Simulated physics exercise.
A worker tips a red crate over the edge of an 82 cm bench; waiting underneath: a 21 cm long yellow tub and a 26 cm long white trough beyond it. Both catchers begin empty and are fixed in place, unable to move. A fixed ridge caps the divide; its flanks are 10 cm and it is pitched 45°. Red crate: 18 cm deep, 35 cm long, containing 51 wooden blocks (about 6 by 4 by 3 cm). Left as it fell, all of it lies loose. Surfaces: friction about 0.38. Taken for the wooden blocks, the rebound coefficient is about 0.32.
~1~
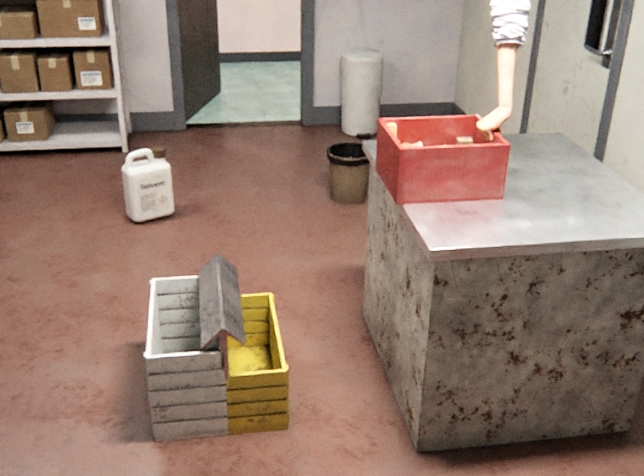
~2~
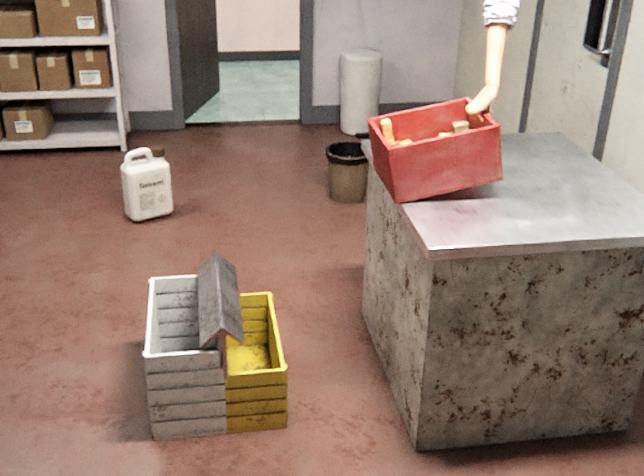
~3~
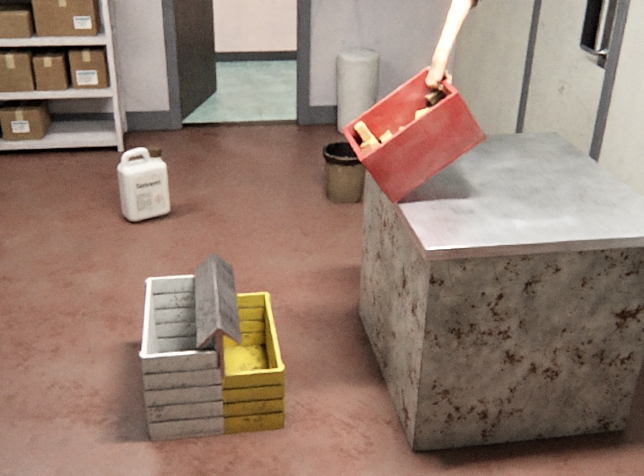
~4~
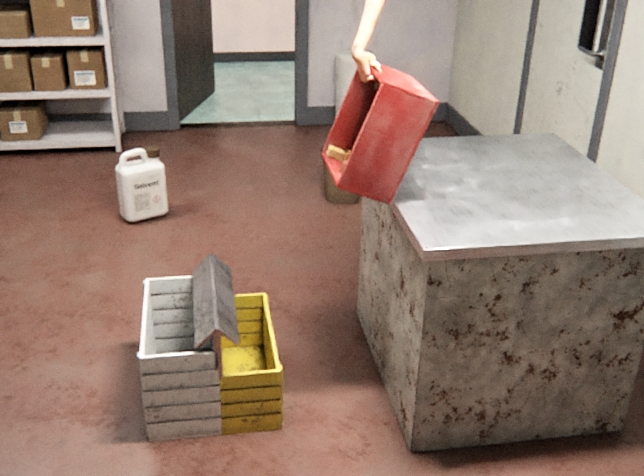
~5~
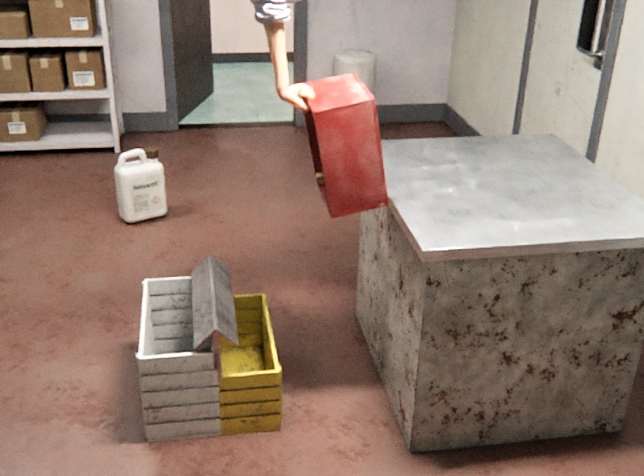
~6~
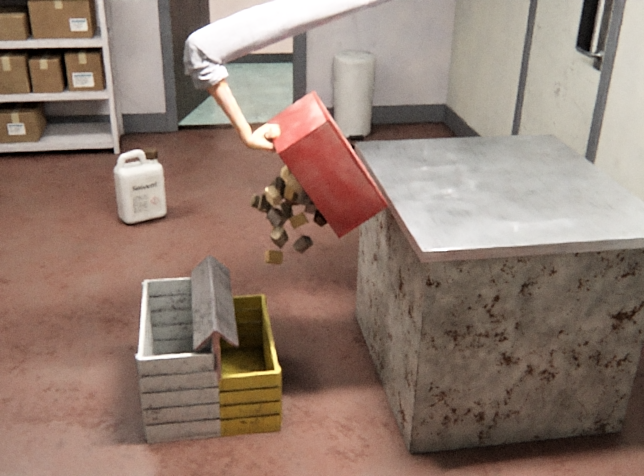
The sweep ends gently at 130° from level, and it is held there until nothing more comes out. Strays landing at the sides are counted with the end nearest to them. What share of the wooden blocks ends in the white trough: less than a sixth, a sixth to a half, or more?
In the white trough: Below one sixth of them.
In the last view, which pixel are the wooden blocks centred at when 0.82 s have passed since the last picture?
Around (253, 378).
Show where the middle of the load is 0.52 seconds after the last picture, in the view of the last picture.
I'd say close to (259, 375).
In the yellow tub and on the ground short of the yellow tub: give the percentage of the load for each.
I'd put it at about 60 percent, then about 40 percent.
Then, 0.13 s after the last picture, tilt 130°; 14 still in the red crate, 3 in the yellow tub and 34 in the air.
Then, 0.30 s after the last picture, tilt 130°; 20 in the yellow tub, 1 on the ground short of the yellow tub and 30 in the air.
Then, 0.52 s after the last picture, tilt 130°; 28 in the yellow tub, 1 in the white trough, 14 on the ground short of the yellow tub and 8 in the air.
When it is over (0.82 s after the last picture), 30 in the yellow tub, 1 in the white trough and 20 on the ground short of the yellow tub. Asked share, 1 of 51, 2 per cent.
